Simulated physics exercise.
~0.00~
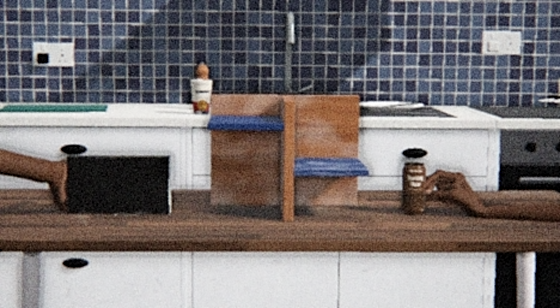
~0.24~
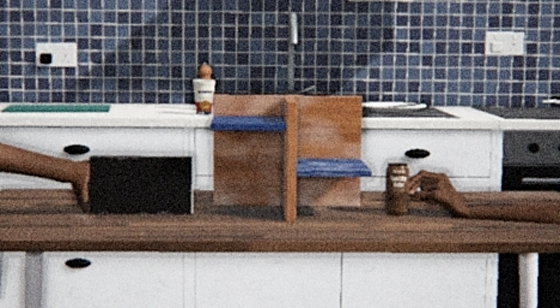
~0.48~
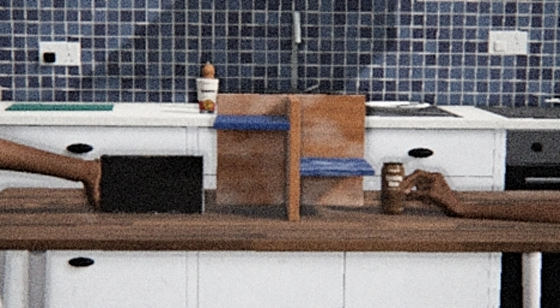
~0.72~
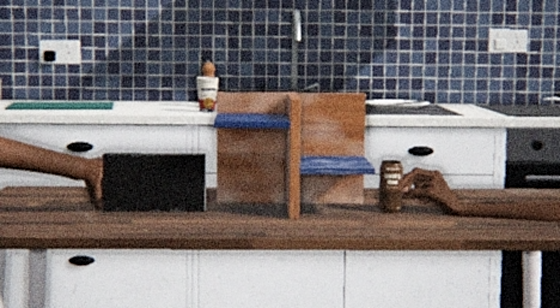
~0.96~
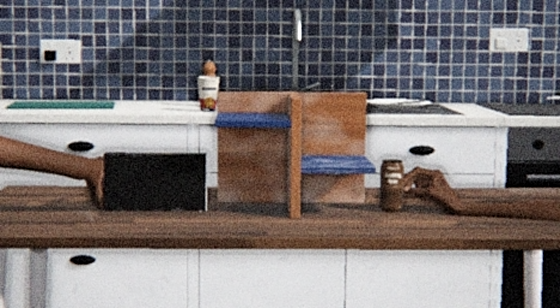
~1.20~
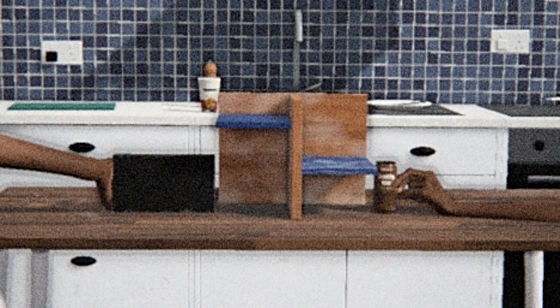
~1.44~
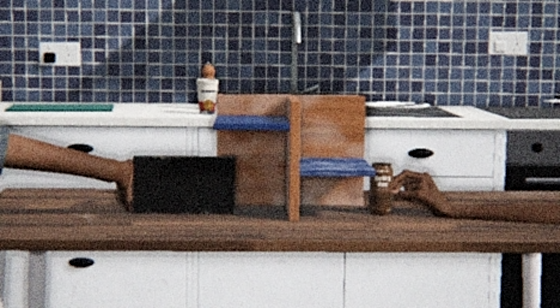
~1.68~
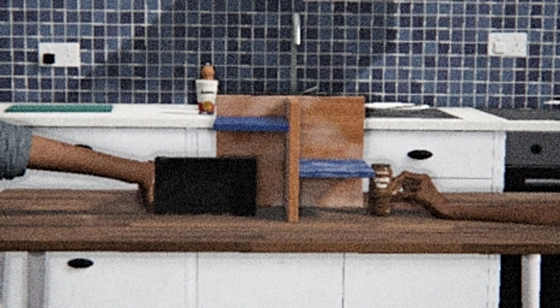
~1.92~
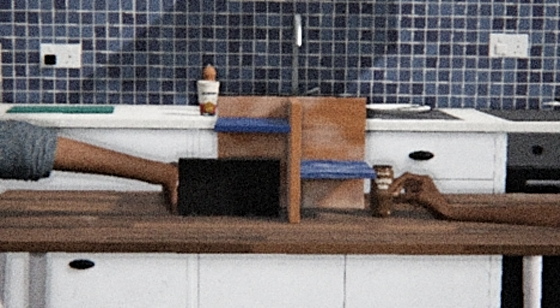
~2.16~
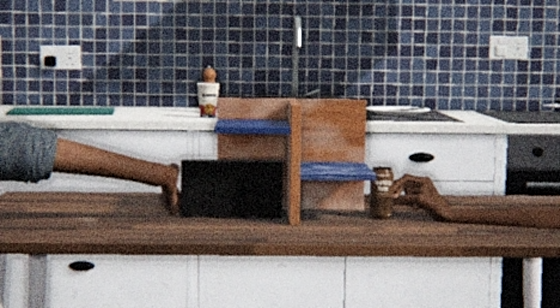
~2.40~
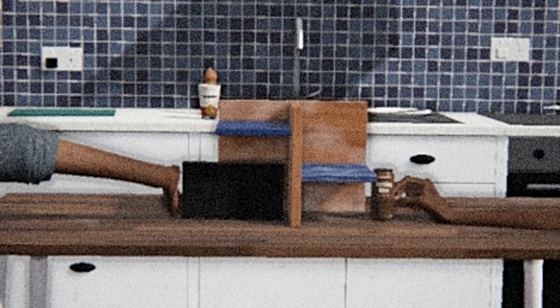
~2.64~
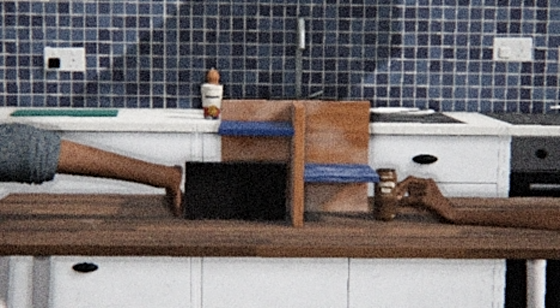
A black book lying on its side was pushed right by one hand until it slid under the shelf's left ledge, while a brown can, nudged left by another hand, stopped against the edge of the lower right ledge and stayed outside.
